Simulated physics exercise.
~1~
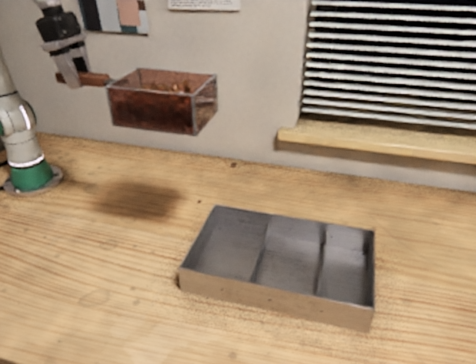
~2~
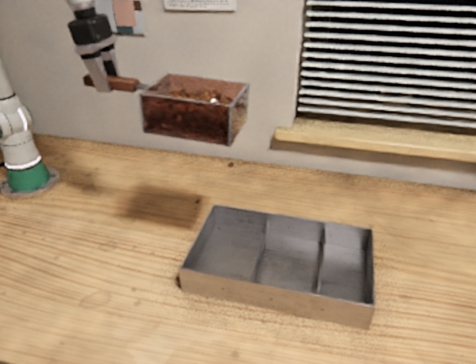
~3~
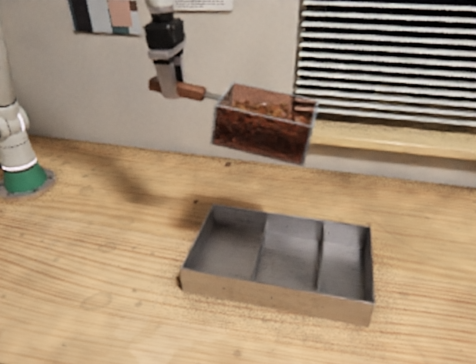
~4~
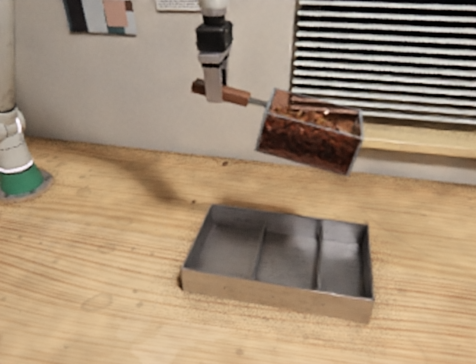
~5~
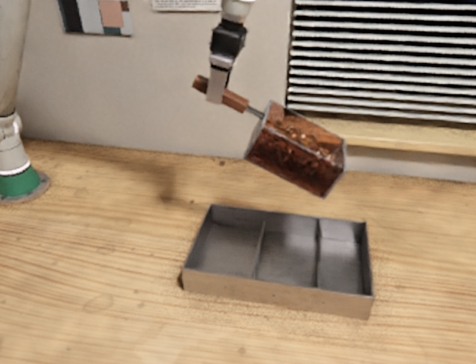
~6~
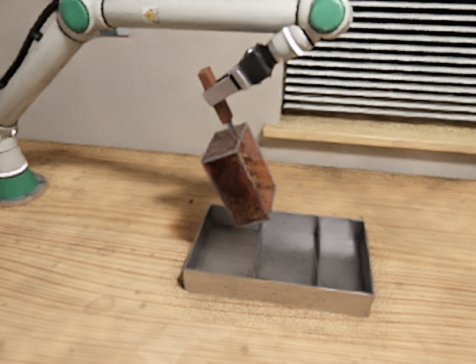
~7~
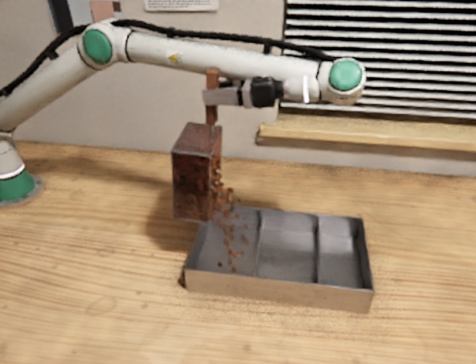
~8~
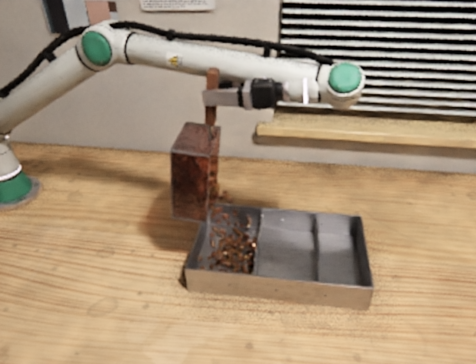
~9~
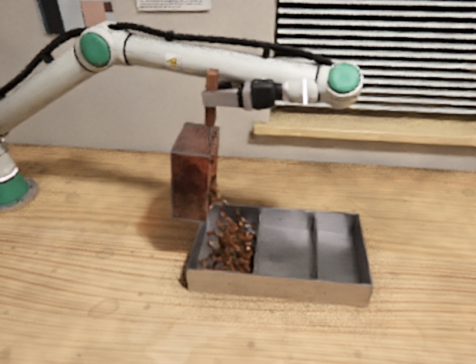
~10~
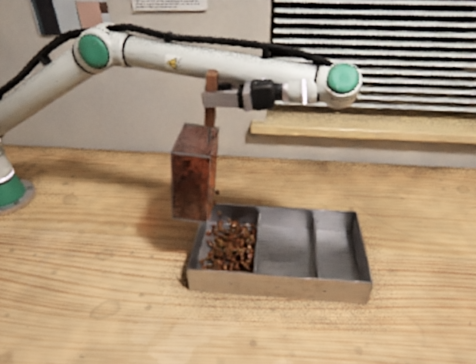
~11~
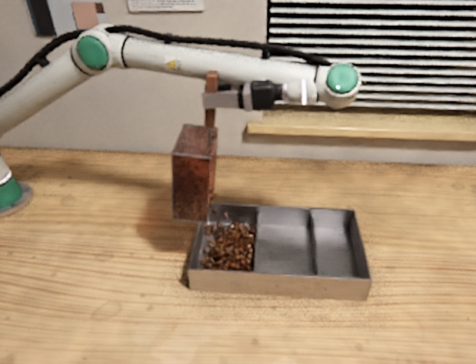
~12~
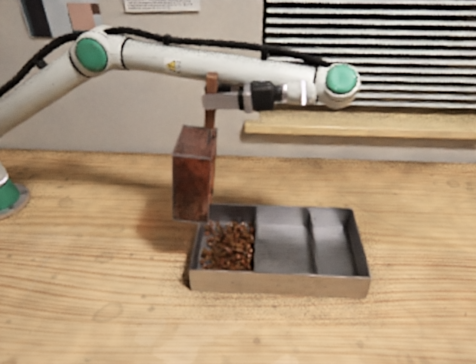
Robot arm carrying a reddish-brown box of pellets rightward, tipping it and pouring a heap into the left compartment of a grey tray.
